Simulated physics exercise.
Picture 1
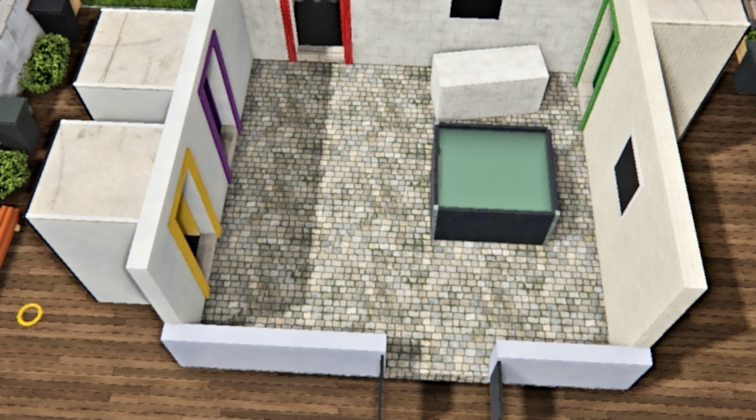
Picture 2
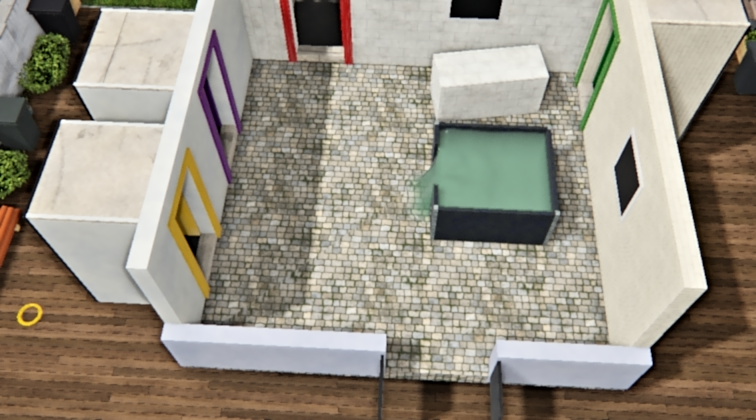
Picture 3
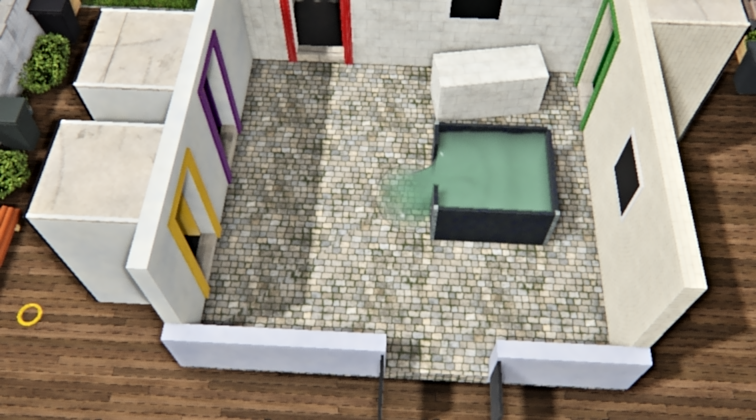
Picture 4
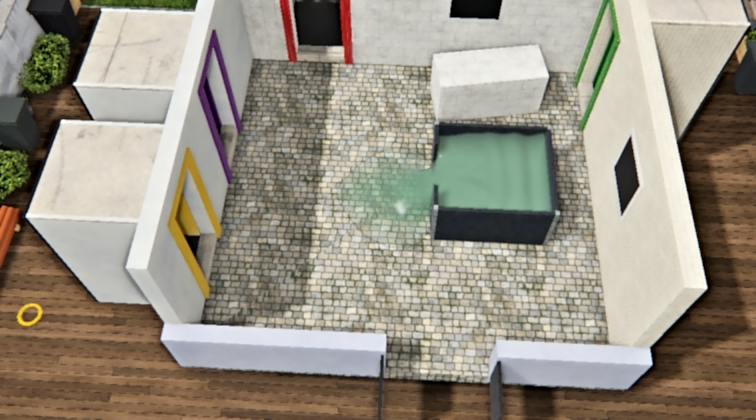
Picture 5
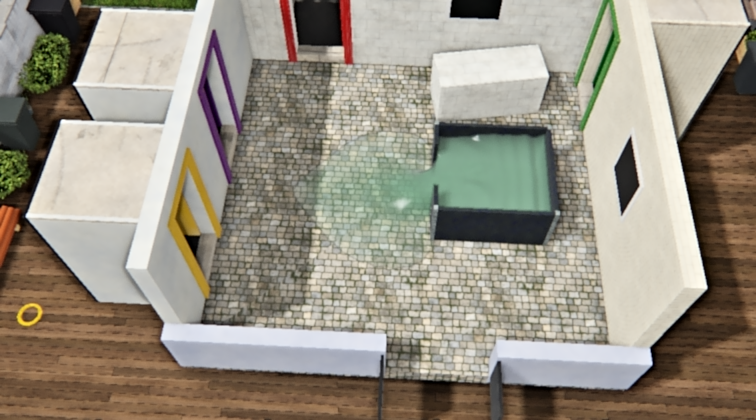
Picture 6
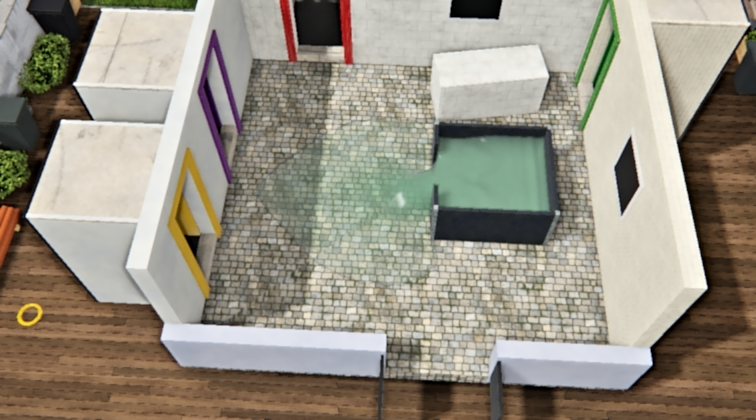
To begin with, a dark-walled tank of still green water stands on the dry cobbled floor of a walled yard with coloured doorways. Its left side opens and water pours out, then fans leftward across the stones in a thinning, widening sheet while the level in the tank lowers.
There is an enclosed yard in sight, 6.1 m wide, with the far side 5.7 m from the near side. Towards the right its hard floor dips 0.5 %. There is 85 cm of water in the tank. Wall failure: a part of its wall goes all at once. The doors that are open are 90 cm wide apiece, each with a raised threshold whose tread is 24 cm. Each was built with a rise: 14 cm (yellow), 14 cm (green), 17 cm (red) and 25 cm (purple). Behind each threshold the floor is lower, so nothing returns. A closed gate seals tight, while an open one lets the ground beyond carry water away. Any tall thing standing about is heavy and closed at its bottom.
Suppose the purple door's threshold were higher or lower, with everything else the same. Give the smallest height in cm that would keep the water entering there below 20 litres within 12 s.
Roughly 20 cm.
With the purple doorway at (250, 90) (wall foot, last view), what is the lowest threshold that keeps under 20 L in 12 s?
It needs roughly 14.5 cm.
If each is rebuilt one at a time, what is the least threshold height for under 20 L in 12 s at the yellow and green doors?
About 16 cm at yellow and 5.5 cm at green.
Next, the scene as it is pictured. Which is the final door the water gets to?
Answer: Green.
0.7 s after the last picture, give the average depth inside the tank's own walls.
I'd put it near 53 cm.
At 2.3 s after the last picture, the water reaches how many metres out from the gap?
Reach: Approx. 4.4 m.
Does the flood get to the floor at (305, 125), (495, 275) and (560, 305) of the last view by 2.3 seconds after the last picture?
Listed order - soaked through, unwetted, unwetted.
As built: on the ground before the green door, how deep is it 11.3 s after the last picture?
Depth: Near 8.0 cm.
Then, 0.7 s after the last picture water covers 45 % of the floor, deepest (37 cm) near (421, 200); 24 cm at the purple door, 0 litres in over its 25 cm threshold.
Then, 2.3 s after the last picture water covers 50 % of the floor, deepest (26 cm) near (253, 63); 16 cm at the purple door, 2 litres in over its 25 cm threshold.
Then, 11.3 s after the last picture water covers 95 % of the floor, deepest (13 cm) near (568, 76); 5 cm at the purple door, 2 litres in over its 25 cm threshold.
At the purple door as built, the water peaked near 28 cm, 0.9 s after the last picture.
Run again over the same 12 s with other heights there, 34 litres in over 18 cm, 3 litres over 24.5 cm. The limit of 20 litres is kept from about 20 cm up.
